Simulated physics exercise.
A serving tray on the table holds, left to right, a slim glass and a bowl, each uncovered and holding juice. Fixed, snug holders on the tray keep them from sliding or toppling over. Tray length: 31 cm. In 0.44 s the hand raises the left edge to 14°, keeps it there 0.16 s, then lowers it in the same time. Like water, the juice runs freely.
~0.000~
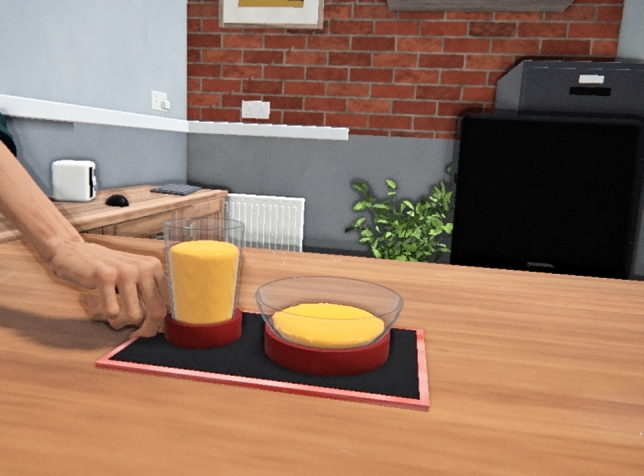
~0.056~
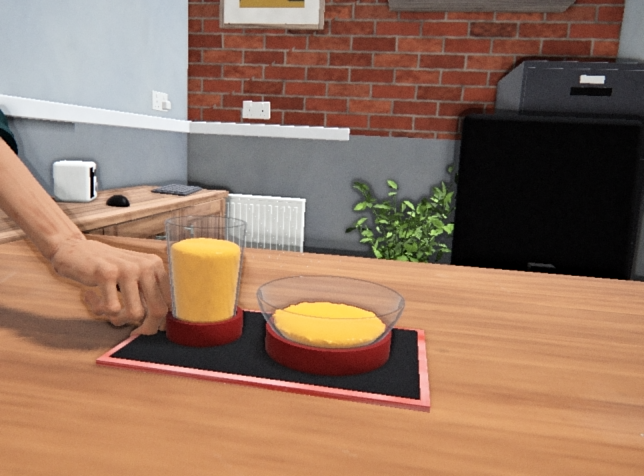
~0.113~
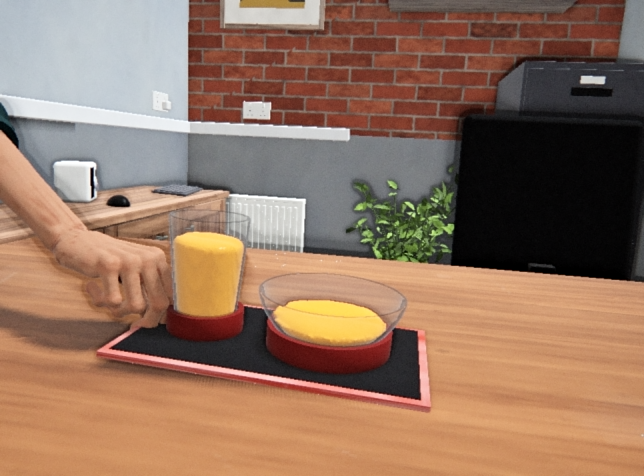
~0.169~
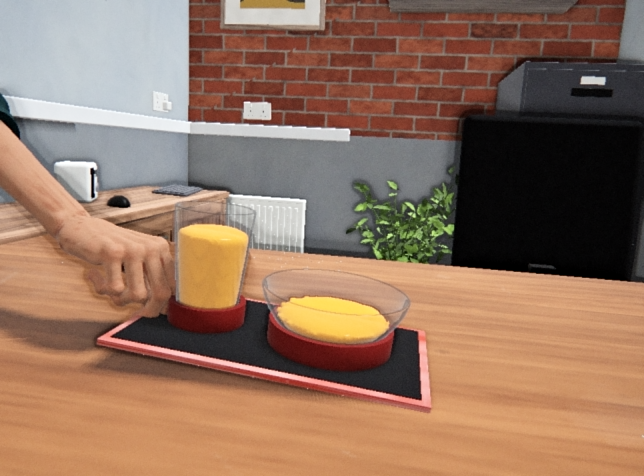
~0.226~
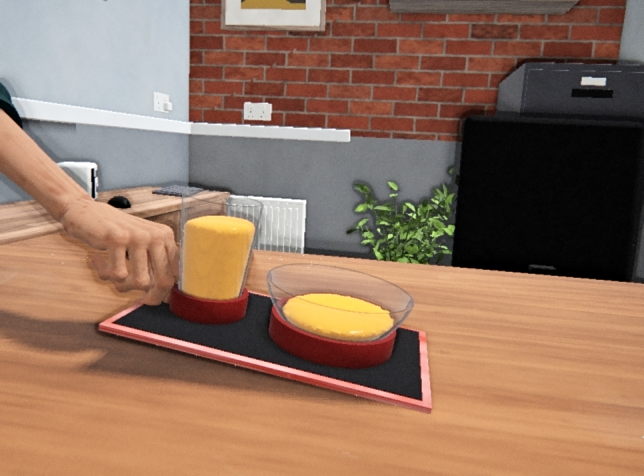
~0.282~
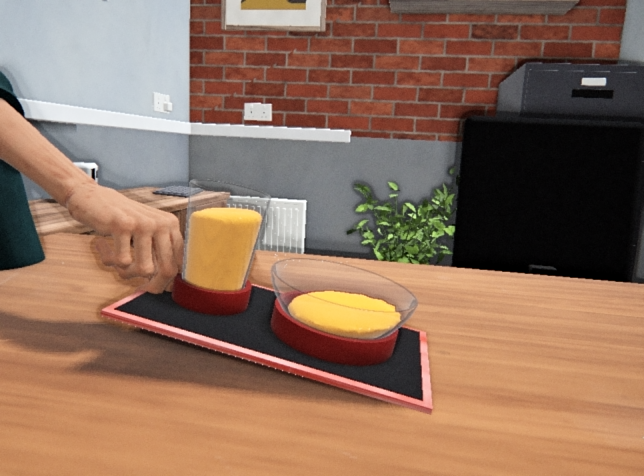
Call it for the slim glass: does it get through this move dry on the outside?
Yes, no water escapes.
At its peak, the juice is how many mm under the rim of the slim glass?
Roughly 12 mm.
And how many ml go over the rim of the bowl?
Looks like close to 0 ml, give or take.
After 0.53 s the slope is 14°; losses from the left are 0, 0 ml.
After 0.78 s the slope is 9°; losses from the left are 0, 0 ml.
After 1.03 s the slope is 0°; losses from the left are 0, 0 ml.
After 1.29 s the slope is 0°; losses from the left are 0, 0 ml.
In the end losses from the left are 0, 0 ml.
